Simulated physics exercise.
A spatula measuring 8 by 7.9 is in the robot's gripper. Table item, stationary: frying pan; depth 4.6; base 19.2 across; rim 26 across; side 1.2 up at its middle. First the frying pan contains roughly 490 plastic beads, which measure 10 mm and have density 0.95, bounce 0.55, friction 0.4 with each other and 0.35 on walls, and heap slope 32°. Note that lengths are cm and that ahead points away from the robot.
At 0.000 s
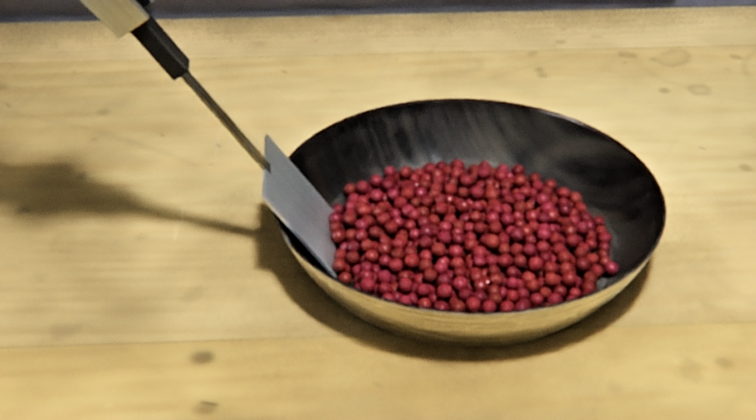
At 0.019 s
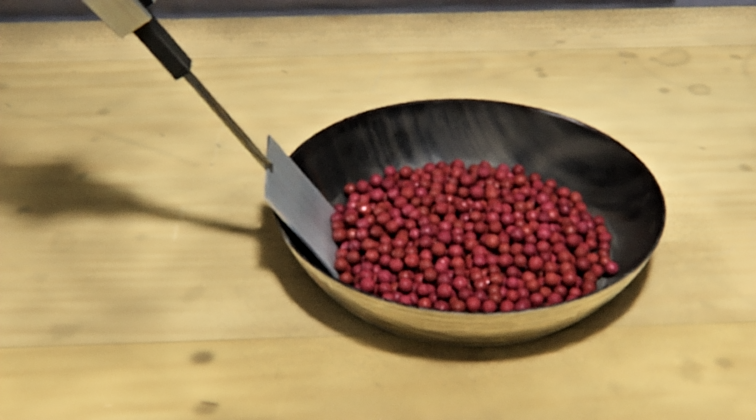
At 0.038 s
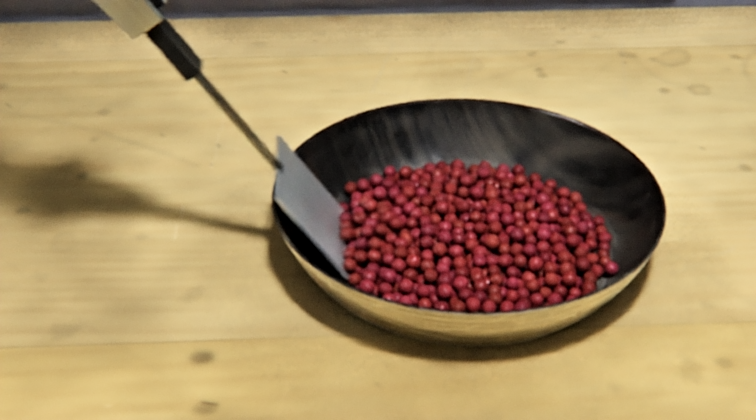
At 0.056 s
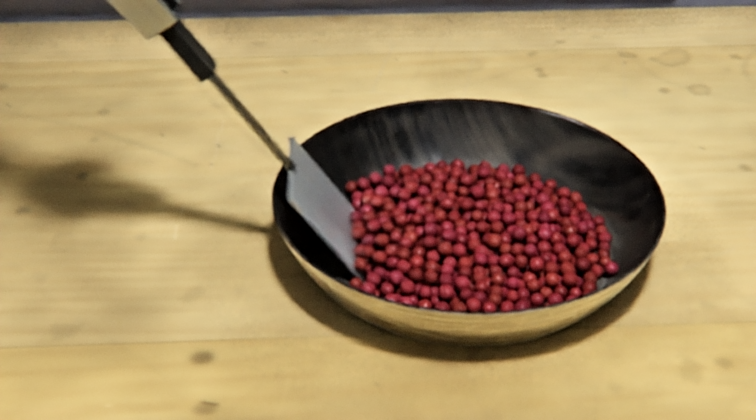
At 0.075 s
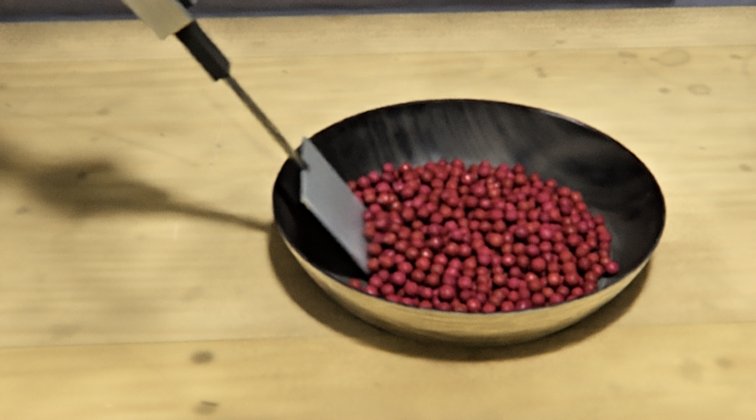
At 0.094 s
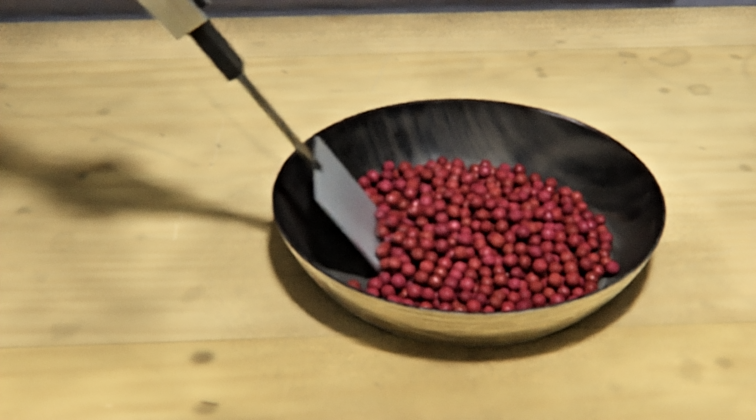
A spatula slid slowly to the right through a dark frying pan of small red beads on a wooden table, nudging the left edge of the pile inward while the rest barely moved.
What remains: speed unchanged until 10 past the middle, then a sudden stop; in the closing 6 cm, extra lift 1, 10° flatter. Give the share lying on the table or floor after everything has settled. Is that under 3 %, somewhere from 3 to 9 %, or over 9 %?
It is from 3 to 9 %.
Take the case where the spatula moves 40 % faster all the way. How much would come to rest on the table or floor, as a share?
10 per cent, about.
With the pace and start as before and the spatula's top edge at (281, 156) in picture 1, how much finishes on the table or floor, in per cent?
5 percent or so.
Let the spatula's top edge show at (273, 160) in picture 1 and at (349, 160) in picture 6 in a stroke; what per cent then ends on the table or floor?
It works out to about 15 %, more or less.
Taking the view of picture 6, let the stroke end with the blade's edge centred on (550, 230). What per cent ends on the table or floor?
My guess is roughly 0 percent.
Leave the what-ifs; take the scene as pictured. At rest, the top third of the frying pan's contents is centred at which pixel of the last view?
Centre: Roughly (604, 213).
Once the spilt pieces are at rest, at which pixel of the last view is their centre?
At about (685, 218) in the last picture.
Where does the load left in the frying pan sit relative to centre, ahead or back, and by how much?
4.0 cm ahead.
After 0.22 s, sloping 56°, highest piece 3 above the table; 494 in the frying pan.
After 0.35 s, sloping 52°, highest piece 5 above the table; 494 in the frying pan.
After 0.62 s, sloping 46°, highest piece 6 above the table; 467 in the frying pan, 27 on the table or floor.
After 1.67 s, sloping 46°, highest piece 5 above the table; 466 in the frying pan, 28 on the table or floor.
At rest, 466 in the frying pan, 28 on the table or floor. That is 6 % on the table or floor.
